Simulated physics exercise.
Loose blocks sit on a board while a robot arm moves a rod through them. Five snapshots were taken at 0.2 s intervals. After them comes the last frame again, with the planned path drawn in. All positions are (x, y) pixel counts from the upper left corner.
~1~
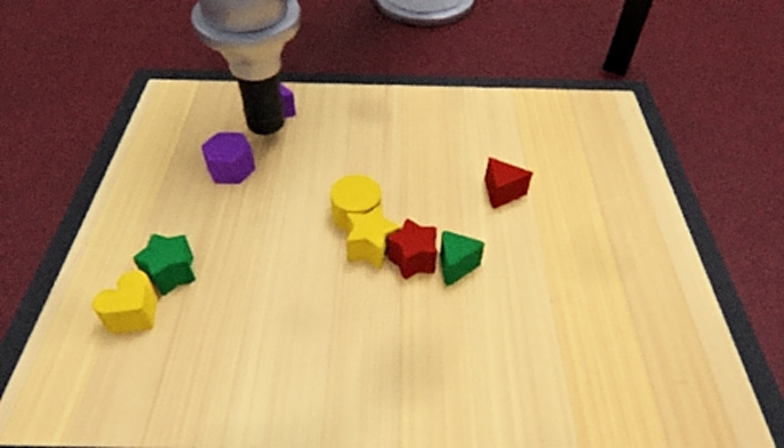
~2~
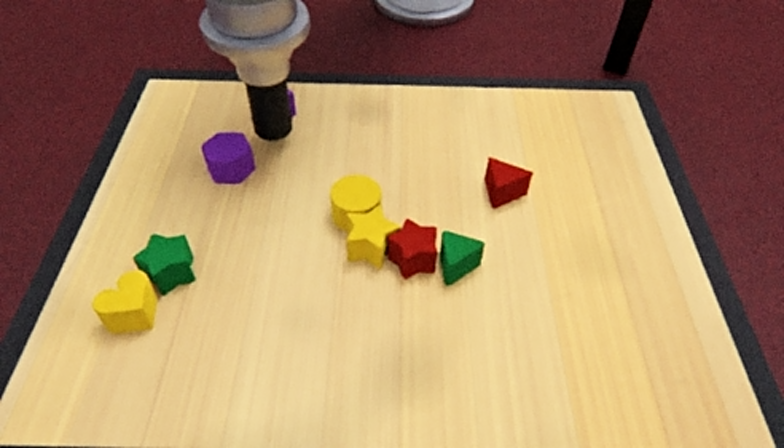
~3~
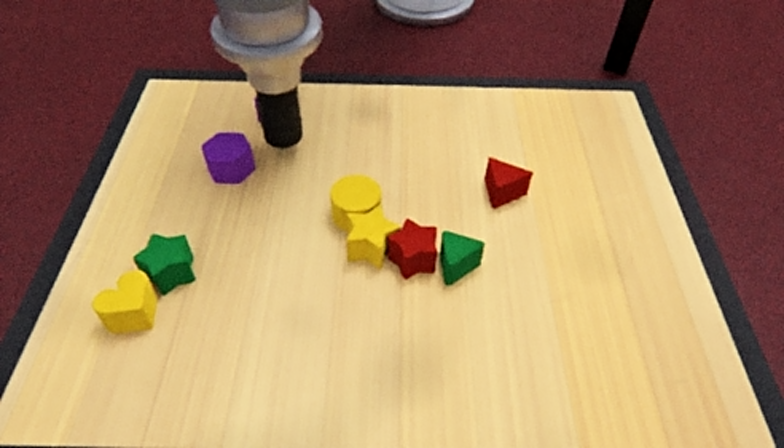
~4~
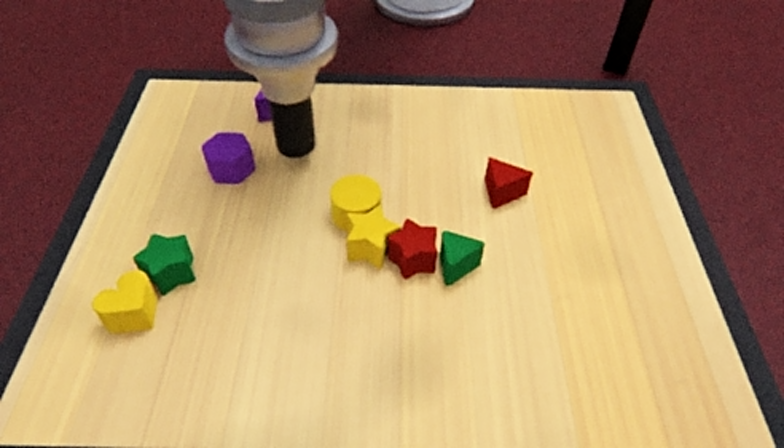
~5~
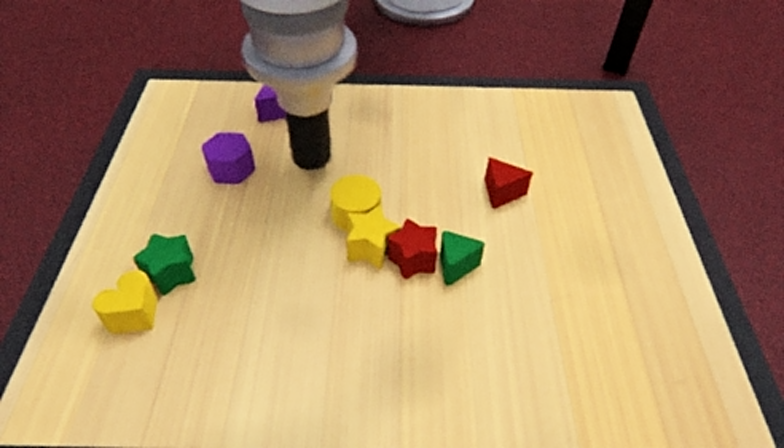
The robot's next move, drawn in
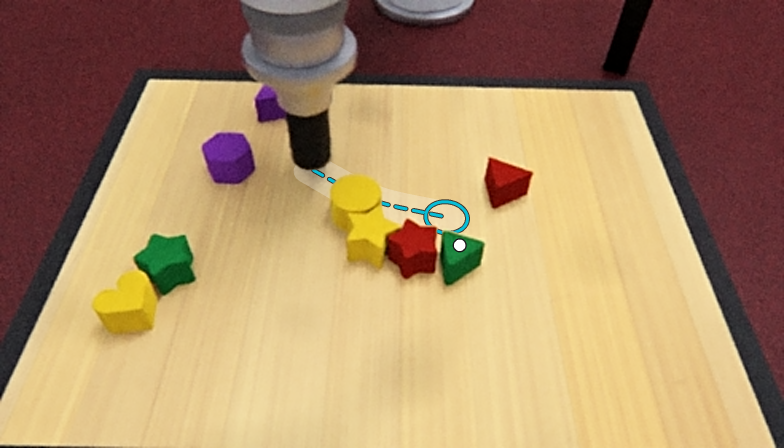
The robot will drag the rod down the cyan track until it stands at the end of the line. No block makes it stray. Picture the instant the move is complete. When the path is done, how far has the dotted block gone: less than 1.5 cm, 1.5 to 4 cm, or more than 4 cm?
Under 1.5 cm.
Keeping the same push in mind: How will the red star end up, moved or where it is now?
The block in question is displaced by the end.
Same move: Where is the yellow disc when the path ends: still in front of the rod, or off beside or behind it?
Shed along the way.
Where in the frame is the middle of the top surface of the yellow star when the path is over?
In the picture, that point is around (377, 256).
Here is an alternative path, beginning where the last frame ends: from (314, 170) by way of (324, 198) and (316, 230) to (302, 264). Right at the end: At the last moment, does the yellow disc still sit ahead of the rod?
Answer: No.
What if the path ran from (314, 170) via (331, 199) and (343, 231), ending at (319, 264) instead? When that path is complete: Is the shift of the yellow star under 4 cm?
Final answer: No.
The drawn path runs from (314, 170) by way of (373, 200) to (447, 217); the dot is on the green triangle.
On the path given first. One third of the way, rod at (352, 179); yellow disc at (366, 201); yellow star at (376, 235); red star at (422, 245).
Two thirds of the way, rod at (397, 194); yellow disc at (397, 220); yellow star at (378, 255), turned 40° clockwise; red star at (426, 259), turned 40° anticlockwise; green triangle at (464, 246), turned 15° anticlockwise.
At the end, rod at (448, 205); yellow disc at (406, 223); yellow star at (377, 256), turned 45° clockwise; red star at (426, 260), turned 45° anticlockwise; green triangle at (464, 246), turned 15° anticlockwise.
